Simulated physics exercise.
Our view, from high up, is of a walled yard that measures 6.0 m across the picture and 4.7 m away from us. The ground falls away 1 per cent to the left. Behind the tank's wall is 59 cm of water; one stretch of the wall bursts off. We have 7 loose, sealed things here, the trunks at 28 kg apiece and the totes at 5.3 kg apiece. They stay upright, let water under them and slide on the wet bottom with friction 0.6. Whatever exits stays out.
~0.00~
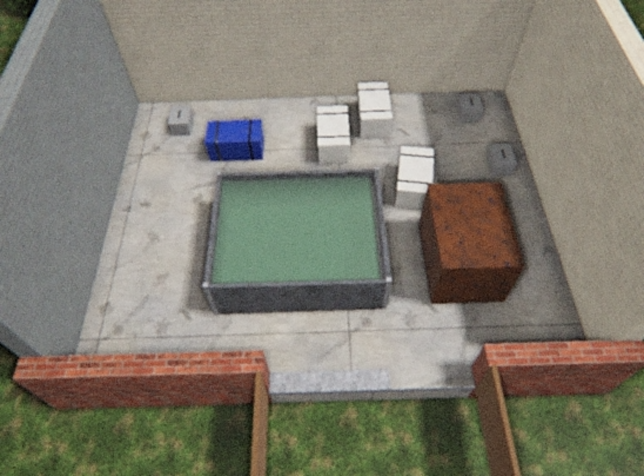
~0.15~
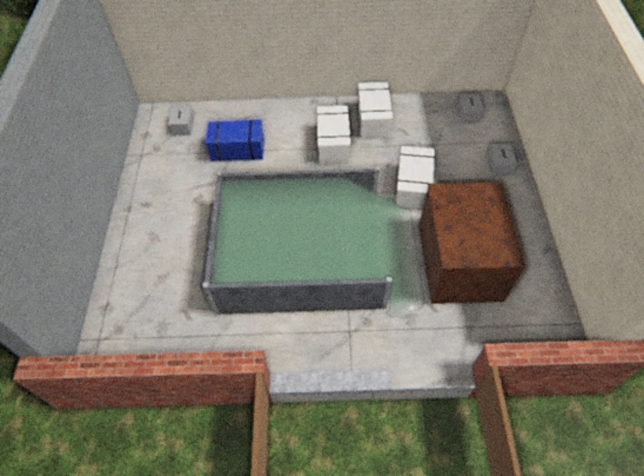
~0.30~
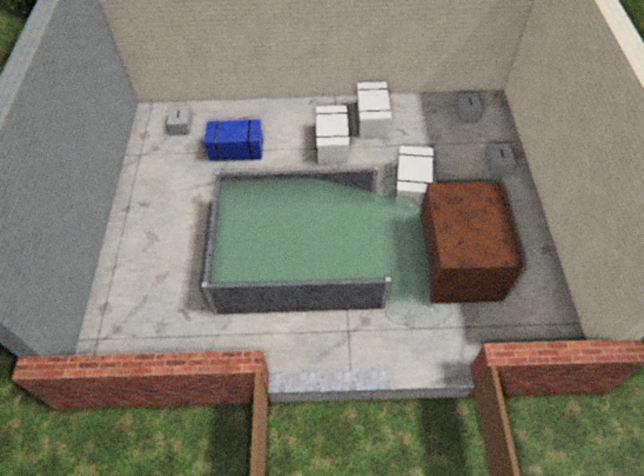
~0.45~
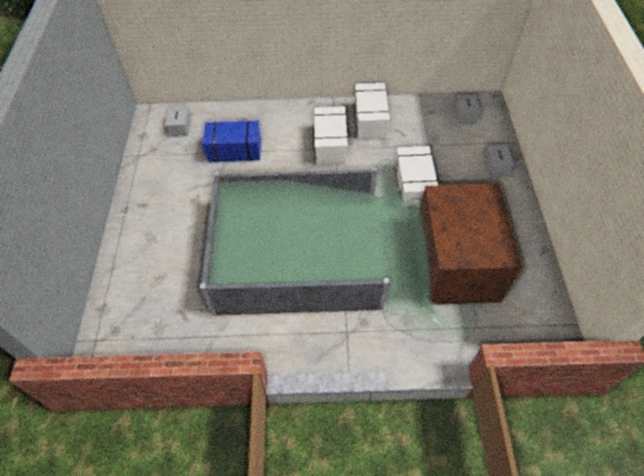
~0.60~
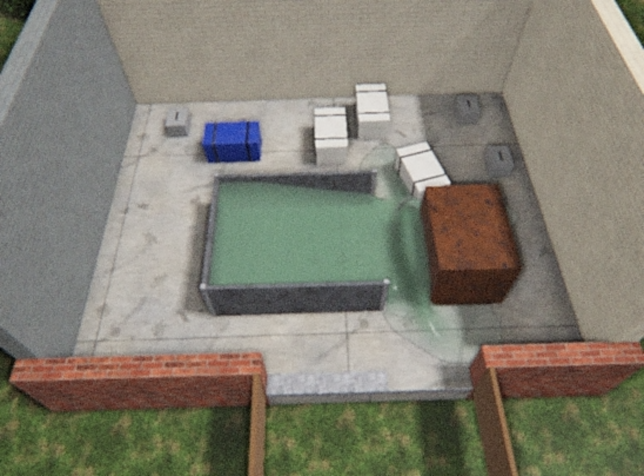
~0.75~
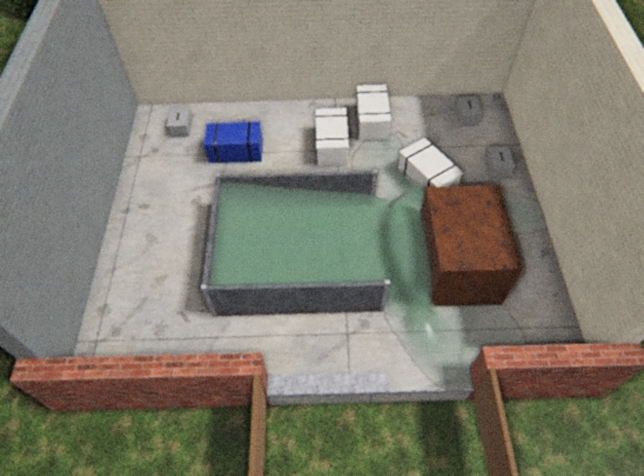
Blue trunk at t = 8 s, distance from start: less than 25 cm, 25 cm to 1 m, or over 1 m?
I think it's going to hold steady.
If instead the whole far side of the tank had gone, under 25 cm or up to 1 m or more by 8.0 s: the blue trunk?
What happens next is that the blue trunk gets swept a long way.
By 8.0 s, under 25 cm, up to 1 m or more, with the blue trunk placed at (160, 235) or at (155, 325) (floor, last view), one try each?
Outcomes in order: It sits still; it sits still.
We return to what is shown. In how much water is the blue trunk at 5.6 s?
Depth approx. 1 cm.
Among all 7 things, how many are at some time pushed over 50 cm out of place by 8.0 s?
Total: 6.
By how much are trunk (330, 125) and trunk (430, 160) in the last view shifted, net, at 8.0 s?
The first ends 60 cm from its start, the second 120 cm.
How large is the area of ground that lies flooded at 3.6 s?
At that time the wet patch spans about 16 m2.
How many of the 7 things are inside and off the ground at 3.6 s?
Total: 3.
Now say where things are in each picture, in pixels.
The first frame shows the blue trunk at (234, 131) rests on the ground; 3.3 m2 under water; 0 of 7 have shifted.
The second frame shows the blue trunk at (234, 131) rests on the ground; water covers 4.1 m2; 0 of 7 have shifted.
The third frame shows the blue trunk at (233, 131) rests on the ground; 4.6 m2 under water; 0 of 7 have shifted.
The fourth frame shows the blue trunk at (231, 132) rests on the ground; 5.1 m2 under water; 1 of 7 have shifted.
The fifth frame shows the blue trunk at (231, 133) rests on the ground; water covers 6.0 m2; 1 of 7 have shifted.
The sixth frame shows the blue trunk at (233, 133) rests on the ground; 7.3 m2 under water; 1 of 7 have shifted.
After 1.6 s the blue trunk is near (233, 133), 0.0 m from its start, aground; 0 of 7 are out; 1 afloat.
After 3.6 s the blue trunk is near (233, 133), 0.0 m from its start, aground; 0 of 7 are out; 3 afloat.
After 5.6 s the blue trunk is near (233, 133), 0.0 m from its start, aground; 0 of 7 are out; 3 afloat.
After 8.0 s the blue trunk is near (233, 133), 0.0 m from its start, aground; 0 of 7 are out; 3 afloat.
